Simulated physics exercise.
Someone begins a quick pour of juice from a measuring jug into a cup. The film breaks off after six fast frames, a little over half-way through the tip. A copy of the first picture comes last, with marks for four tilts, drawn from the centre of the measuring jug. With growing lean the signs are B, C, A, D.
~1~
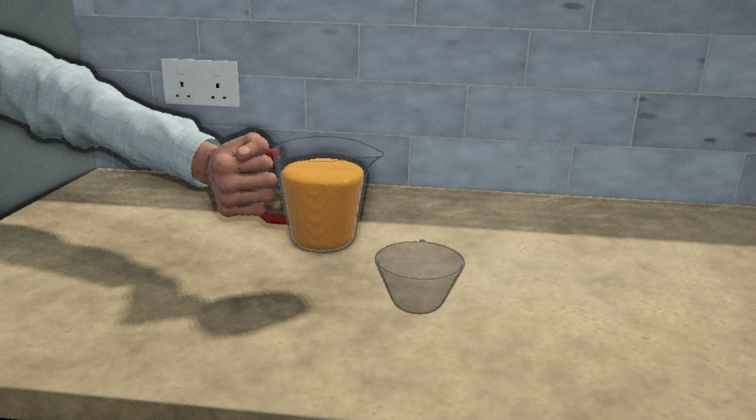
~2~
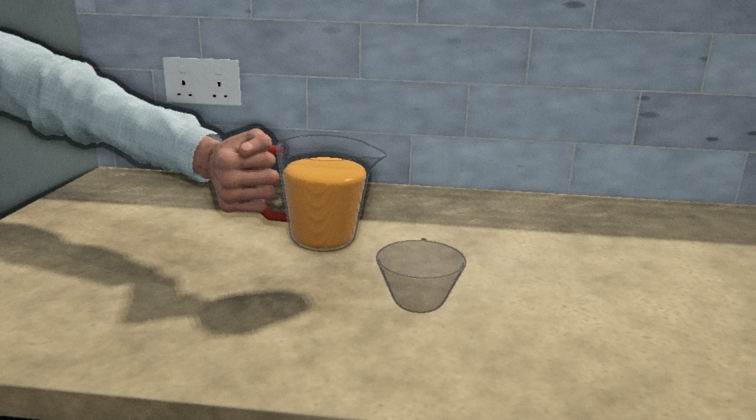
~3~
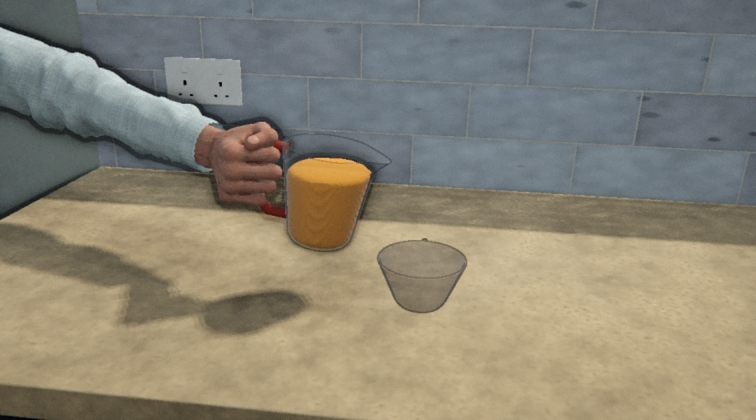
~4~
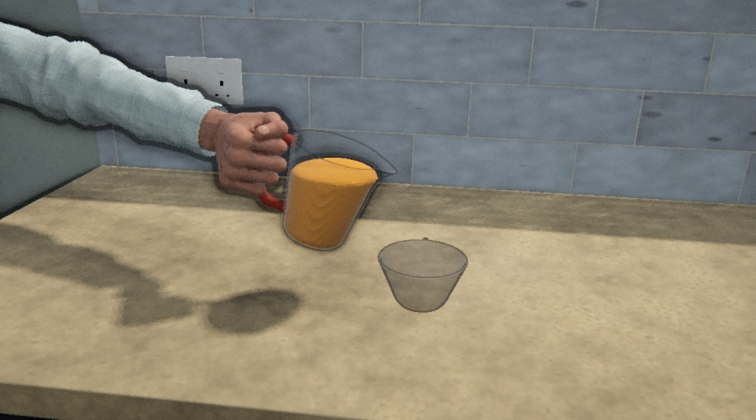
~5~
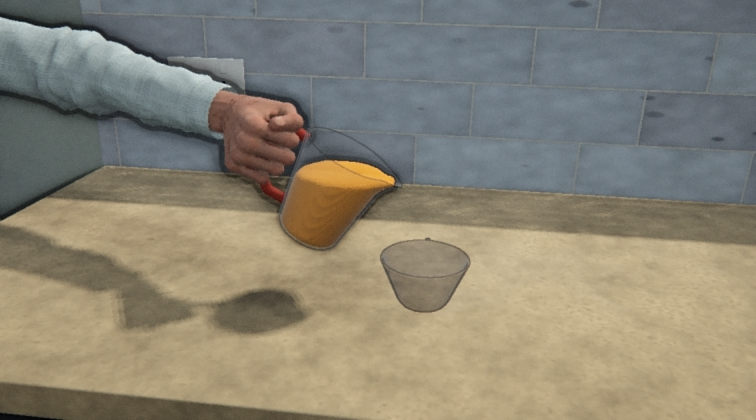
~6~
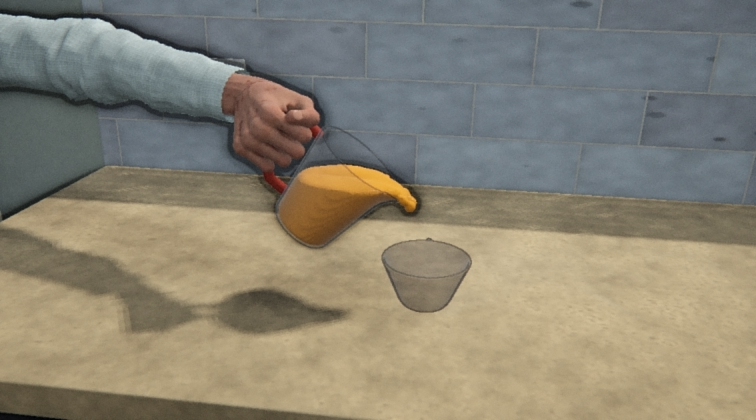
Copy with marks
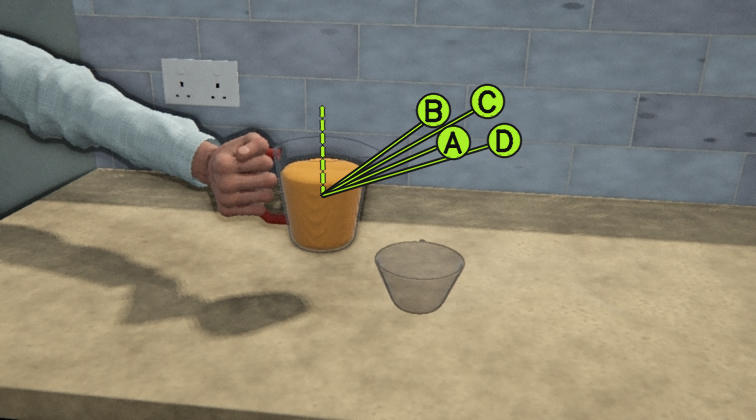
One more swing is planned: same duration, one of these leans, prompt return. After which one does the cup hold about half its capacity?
B works best here.
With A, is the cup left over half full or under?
Over.
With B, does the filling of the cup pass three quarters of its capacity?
No, less.
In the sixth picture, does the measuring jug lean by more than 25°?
Yes, it does.
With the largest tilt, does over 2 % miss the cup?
Yes, it does.
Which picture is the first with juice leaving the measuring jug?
In picture 6.
In lime, A at (436, 147); B at (422, 123); C at (473, 110); D at (488, 146).
For mark A, the cup ends with about 79 % of what it can hold; 10 % of the juice is spilt.
For mark B, the cup ends with about 53 % of what it can hold.
For mark C, the cup ends with about 67 % of what it can hold; 5 % of the juice is spilt.
For mark D, the cup ends with about 93 % of what it can hold; 14 % of the juice is spilt.
